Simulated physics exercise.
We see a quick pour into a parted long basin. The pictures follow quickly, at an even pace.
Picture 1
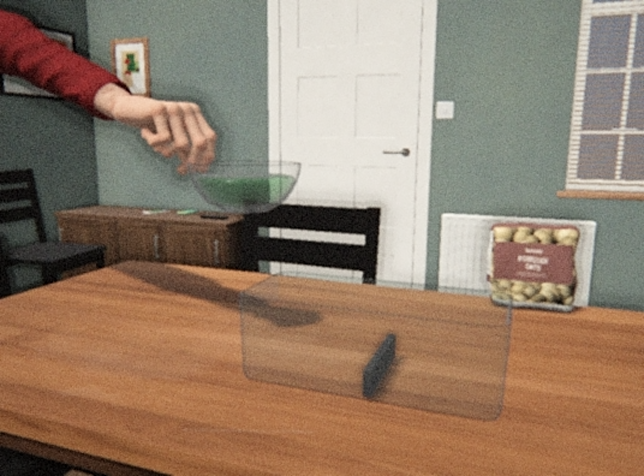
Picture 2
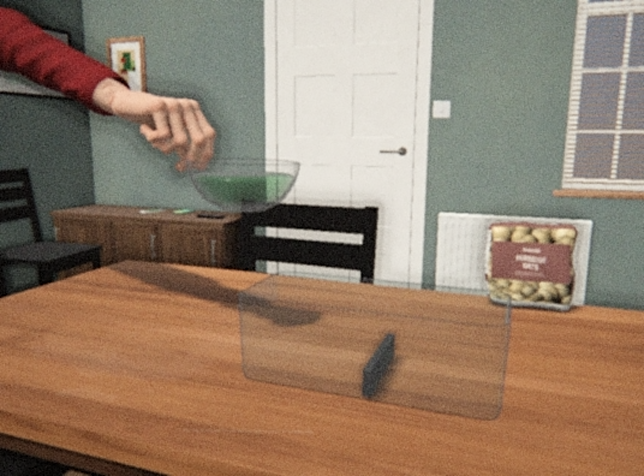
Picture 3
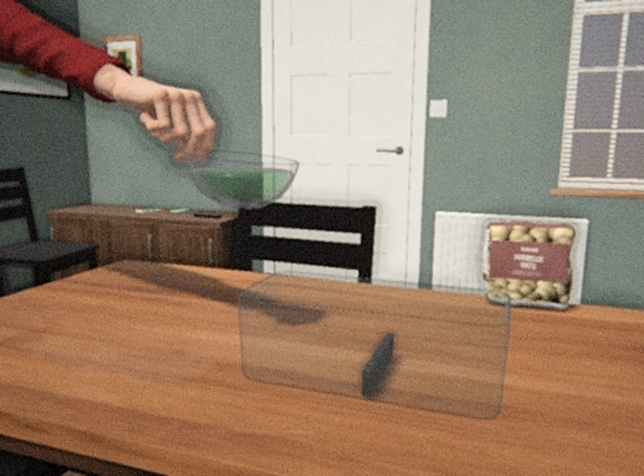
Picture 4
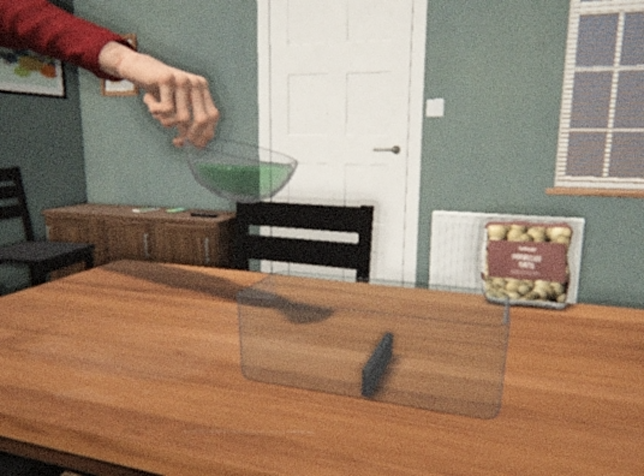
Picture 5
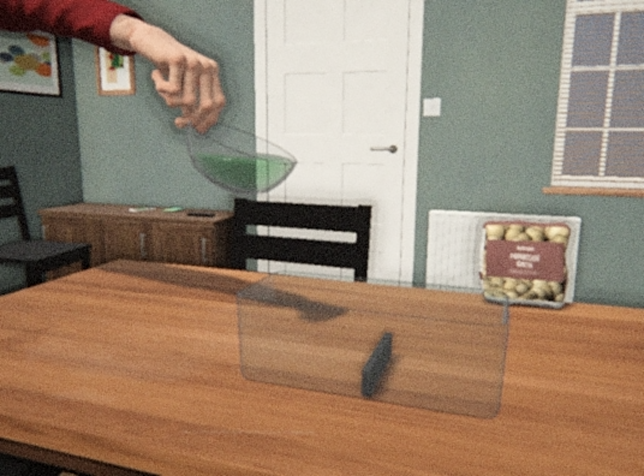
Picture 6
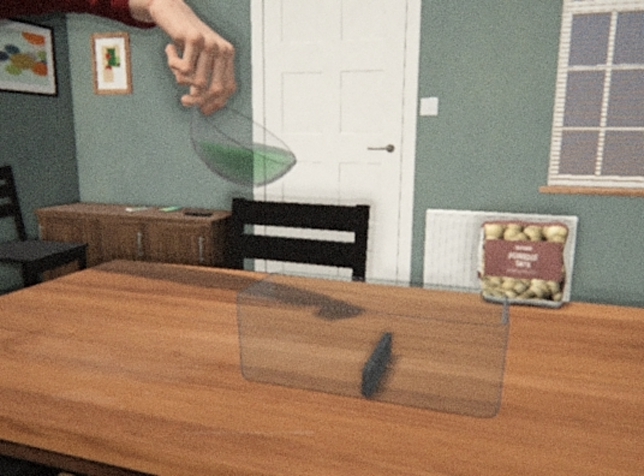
A hand tilts a glass bowl of green liquid rightward above a clear basin on a wooden table.
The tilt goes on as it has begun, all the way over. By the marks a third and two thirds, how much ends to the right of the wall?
It comes to between a third and two thirds.
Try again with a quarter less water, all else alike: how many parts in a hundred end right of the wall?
Close to 55 per cent.
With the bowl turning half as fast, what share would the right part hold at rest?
It comes to 50 per cent or so.
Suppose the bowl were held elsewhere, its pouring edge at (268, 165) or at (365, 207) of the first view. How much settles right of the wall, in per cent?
Roughly 15 per cent, and 70 per cent.
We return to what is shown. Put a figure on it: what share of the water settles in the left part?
Roughly 35 in a hundred.
A moment on, the bowl is tipped on its side and 22 per cent is still to pour, 3 is left of the wall and 0 right of it.
Next, the bowl is tipped on its side and 0 per cent is still to pour, 19 is left of the wall and 66 right of it.
Then the bowl is tipped on its side and 0 per cent is still to pour, 27 is left of the wall and 60 right of it.
Later the bowl is tipped on its side and 0 per cent is still to pour, 35 is left of the wall and 60 right of it.
At rest 35 per cent lies left of the wall, 60 right of it and 5 outside.
